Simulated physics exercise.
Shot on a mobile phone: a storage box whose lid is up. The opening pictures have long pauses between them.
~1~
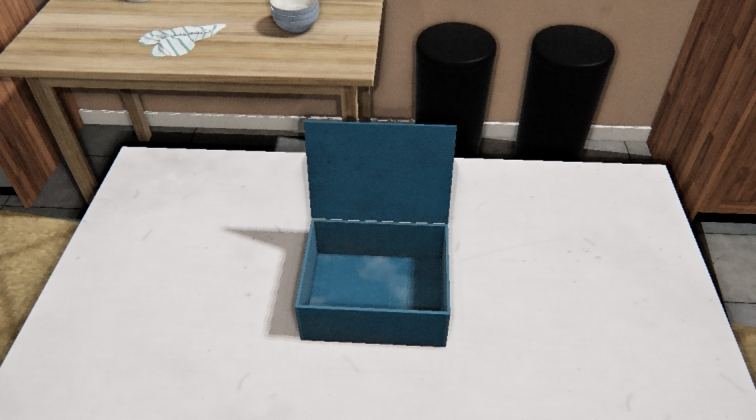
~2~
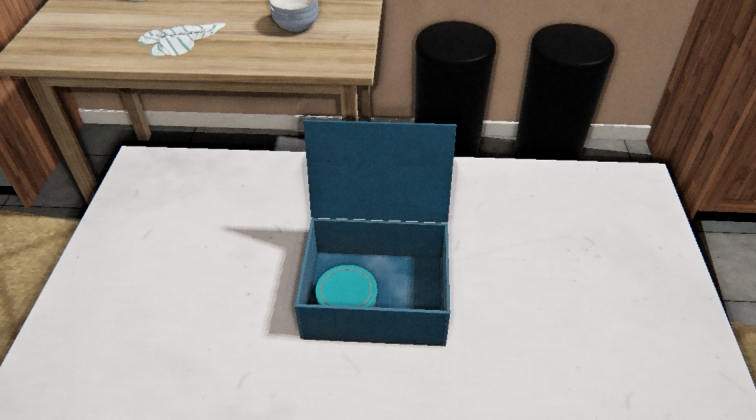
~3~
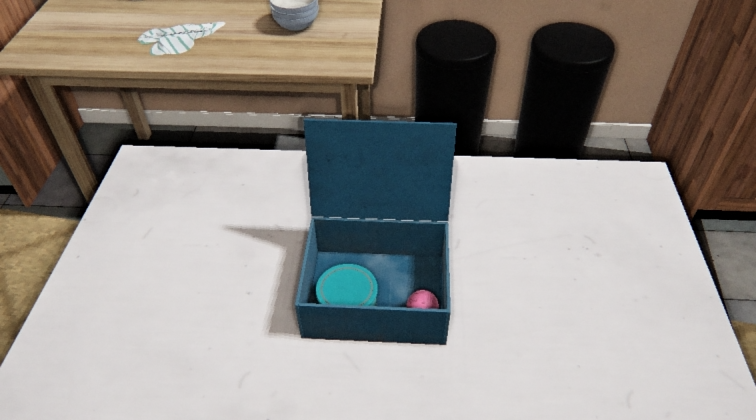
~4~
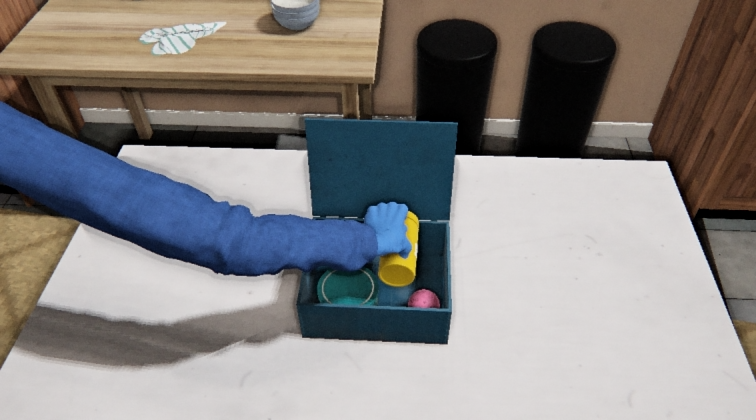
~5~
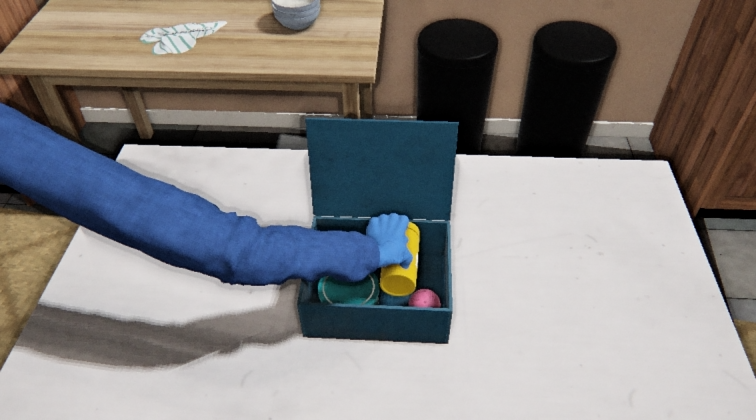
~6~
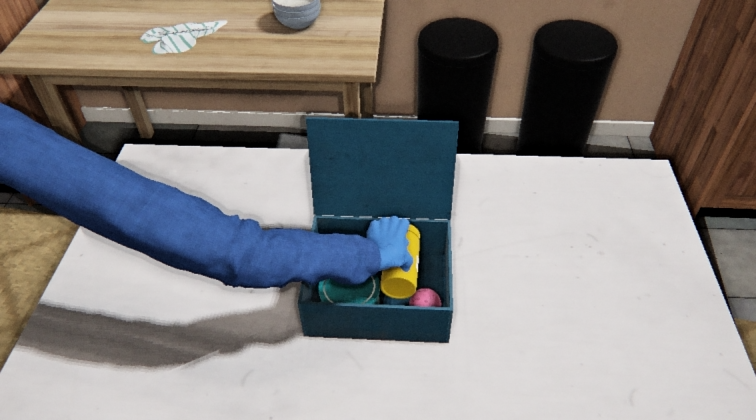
A blue-sleeved arm lowers a yellow jar into an open box holding turquoise and pink items.
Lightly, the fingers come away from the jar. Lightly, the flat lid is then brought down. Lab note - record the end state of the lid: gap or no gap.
Yep, the box gets its lid on.
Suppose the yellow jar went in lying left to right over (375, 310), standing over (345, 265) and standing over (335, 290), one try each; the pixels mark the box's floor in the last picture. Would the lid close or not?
The first placement leaves the lid partly open, the second partly open, and the third partly open.
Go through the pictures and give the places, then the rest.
The last thing is not in view yet, in the first picture.
The last thing is not in view yet; turquoise tub (347, 296), in the second picture.
The last thing is not in view yet; turquoise tub (347, 295), in the third picture.
Still above its spot; yellow jar (399, 247); turquoise tub (348, 295), in the fourth picture.
Still above its spot; yellow jar (400, 258), in the fifth picture.
Put in, still held; yellow jar (401, 260), in the sixth picture.
Then, 0.90 s on from there, lid starting down; yellow jar shifted about its own width near (394, 281); pink ball shifted a little.
Then, 1.60 s on from there, lid 53° above the rim; yellow jar shifted about its own width near (394, 282); pink ball shifted a little.
Then, 1.90 s on from there, lid 18° above the rim; yellow jar shifted about its own width near (394, 282); pink ball shifted a little.
In the end, lid shut; moved from the start, yellow jar; the other 2 unmoved. At the end, from the last picture's camera, yellow jar near (394, 282).
